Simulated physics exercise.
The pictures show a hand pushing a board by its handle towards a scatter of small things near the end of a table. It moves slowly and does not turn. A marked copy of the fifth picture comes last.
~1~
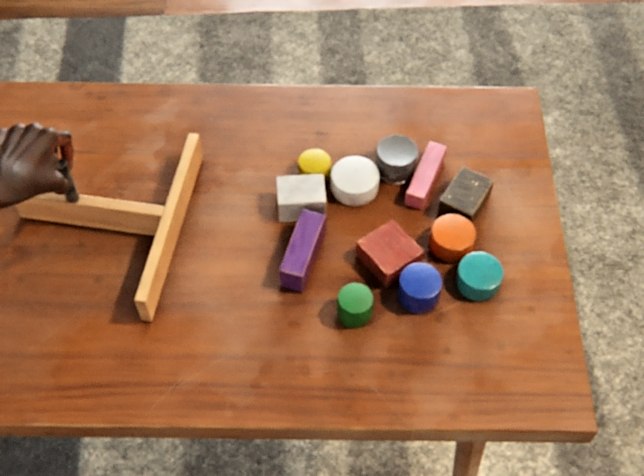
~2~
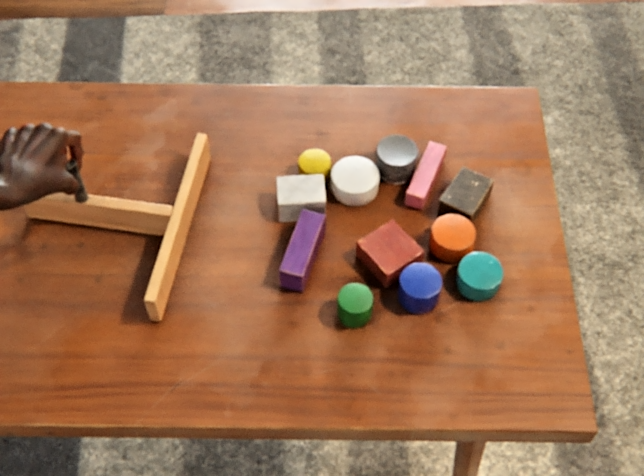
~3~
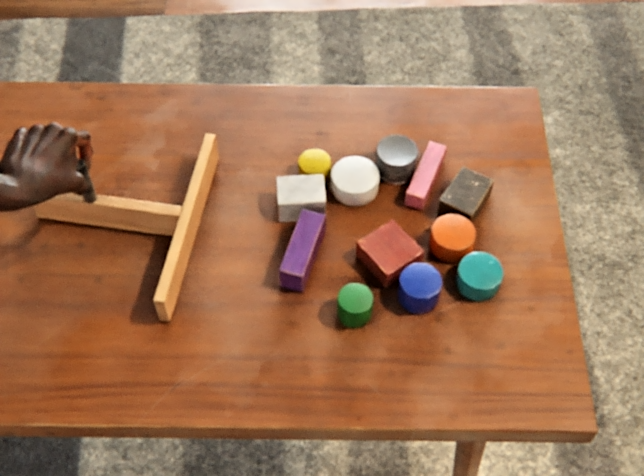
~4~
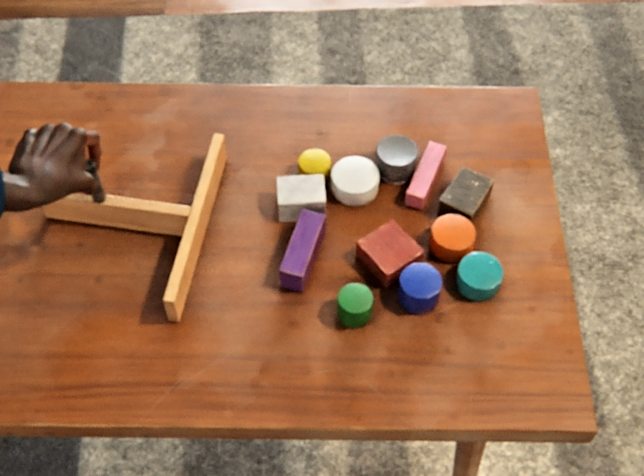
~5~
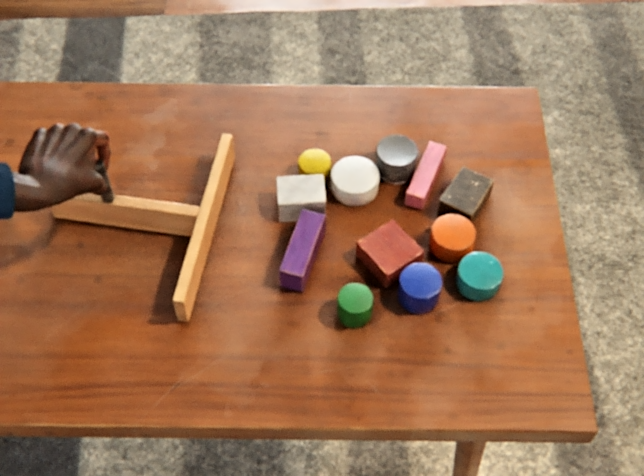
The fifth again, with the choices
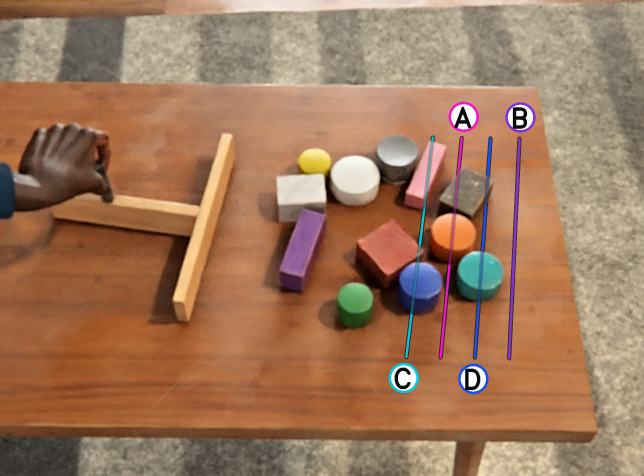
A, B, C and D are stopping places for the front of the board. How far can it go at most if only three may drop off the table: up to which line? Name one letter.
It can go as far as D.
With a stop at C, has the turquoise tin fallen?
No.
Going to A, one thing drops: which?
The black block.
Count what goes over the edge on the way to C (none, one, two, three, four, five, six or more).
By then, none.
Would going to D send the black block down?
By then, yes.
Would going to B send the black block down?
Yes.
On the marked copy, A at (452, 238); B at (515, 239); C at (421, 238); D at (483, 239).
With D. Early on, board (305, 213); grey tin (406, 157); pink bar (430, 176).
Further on, board (407, 214); black block (533, 200); pink bar (504, 183).
At the end, board (484, 215); black block over the edge; pink bar over the edge; three fallen.
As for the rest, A is within the limit but short; B drops five; C is within the limit but short.
